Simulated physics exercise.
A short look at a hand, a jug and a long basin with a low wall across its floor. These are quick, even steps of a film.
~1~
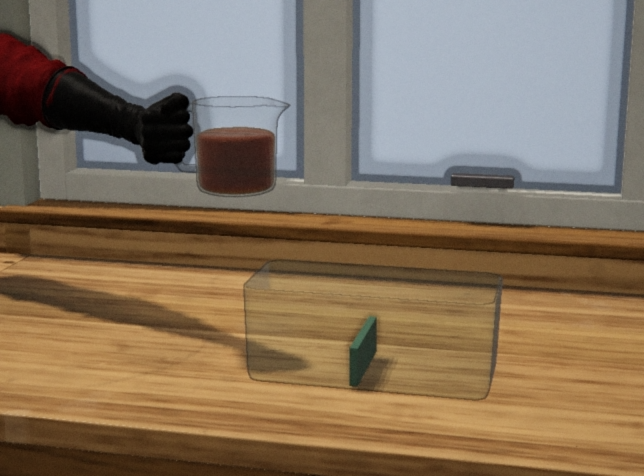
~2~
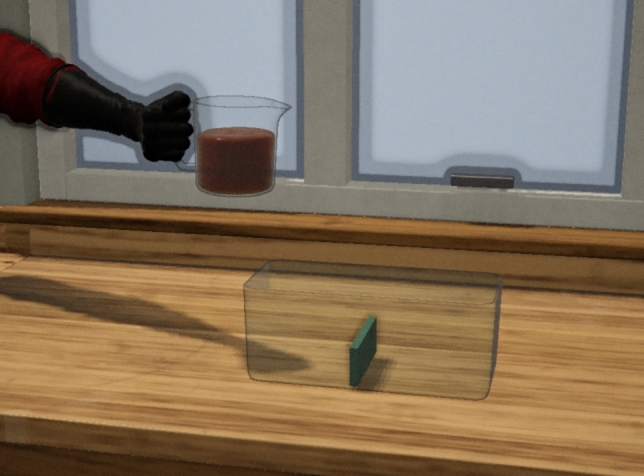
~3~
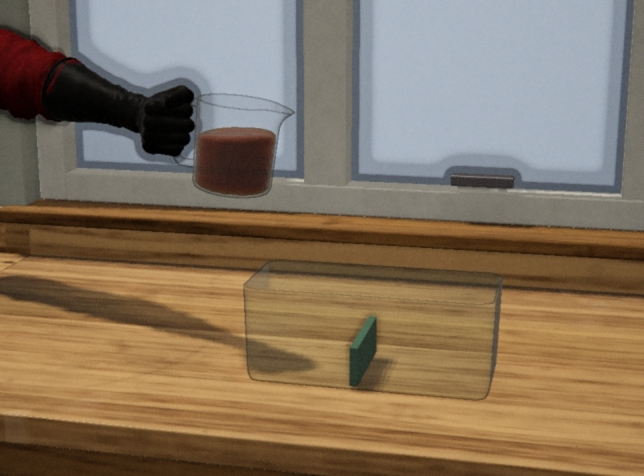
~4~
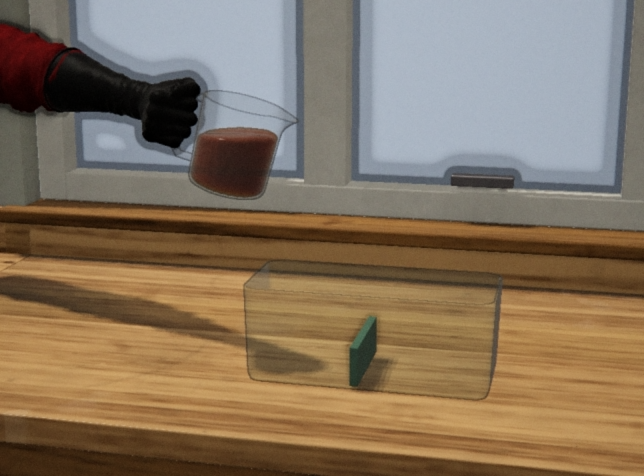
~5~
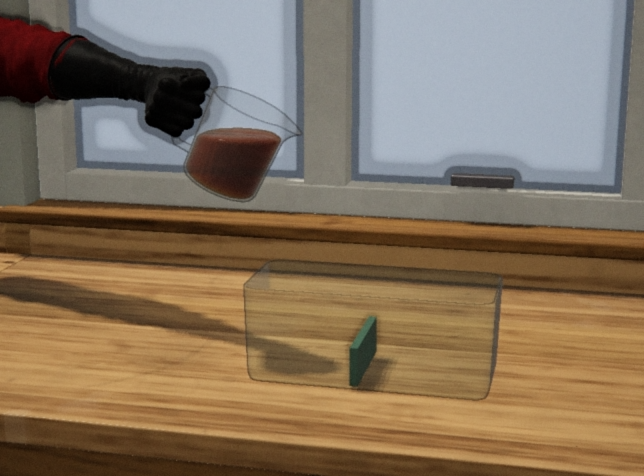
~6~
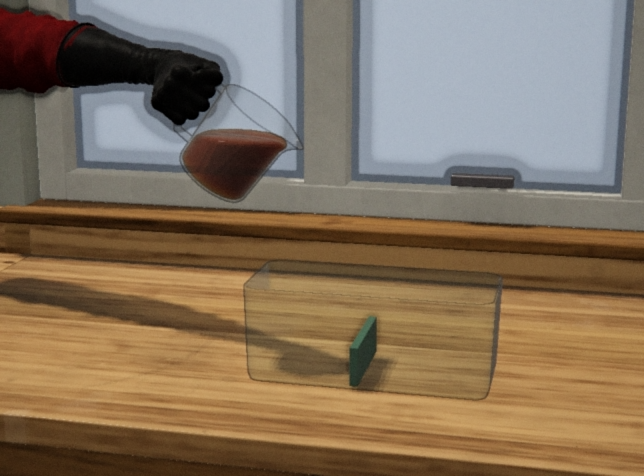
A black-gloved hand in a red sleeve held a clear jug of dark red liquid above a glass basin with a low green wall, then steadily tilted it to the right.
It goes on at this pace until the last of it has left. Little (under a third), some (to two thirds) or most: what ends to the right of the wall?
It comes to less than a third.
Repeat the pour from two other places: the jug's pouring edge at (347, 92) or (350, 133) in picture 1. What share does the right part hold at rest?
About 90 and 90 per cent.
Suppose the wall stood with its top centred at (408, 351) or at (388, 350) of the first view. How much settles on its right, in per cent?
The first gives 20 %, the second 15 %.
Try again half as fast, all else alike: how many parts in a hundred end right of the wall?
About 5 per cent.
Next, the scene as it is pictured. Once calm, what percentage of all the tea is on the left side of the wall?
Some 90 per cent.
A moment on, the jug is tipped on its side and 65 per cent is still to pour, 7 is left of the wall and 0 right of it.
Next, the jug is tipped right over and 19 per cent is still to pour, 61 is left of the wall and 1 right of it.
Then the jug is tipped right over and 4 per cent is still to pour, 82 is left of the wall and 2 right of it.
Later the jug is tipped right over and 0 per cent is still to pour, 90 is left of the wall and 3 right of it.
Finally, 90 per cent lies left of the wall, 3 right of it and 7 outside.
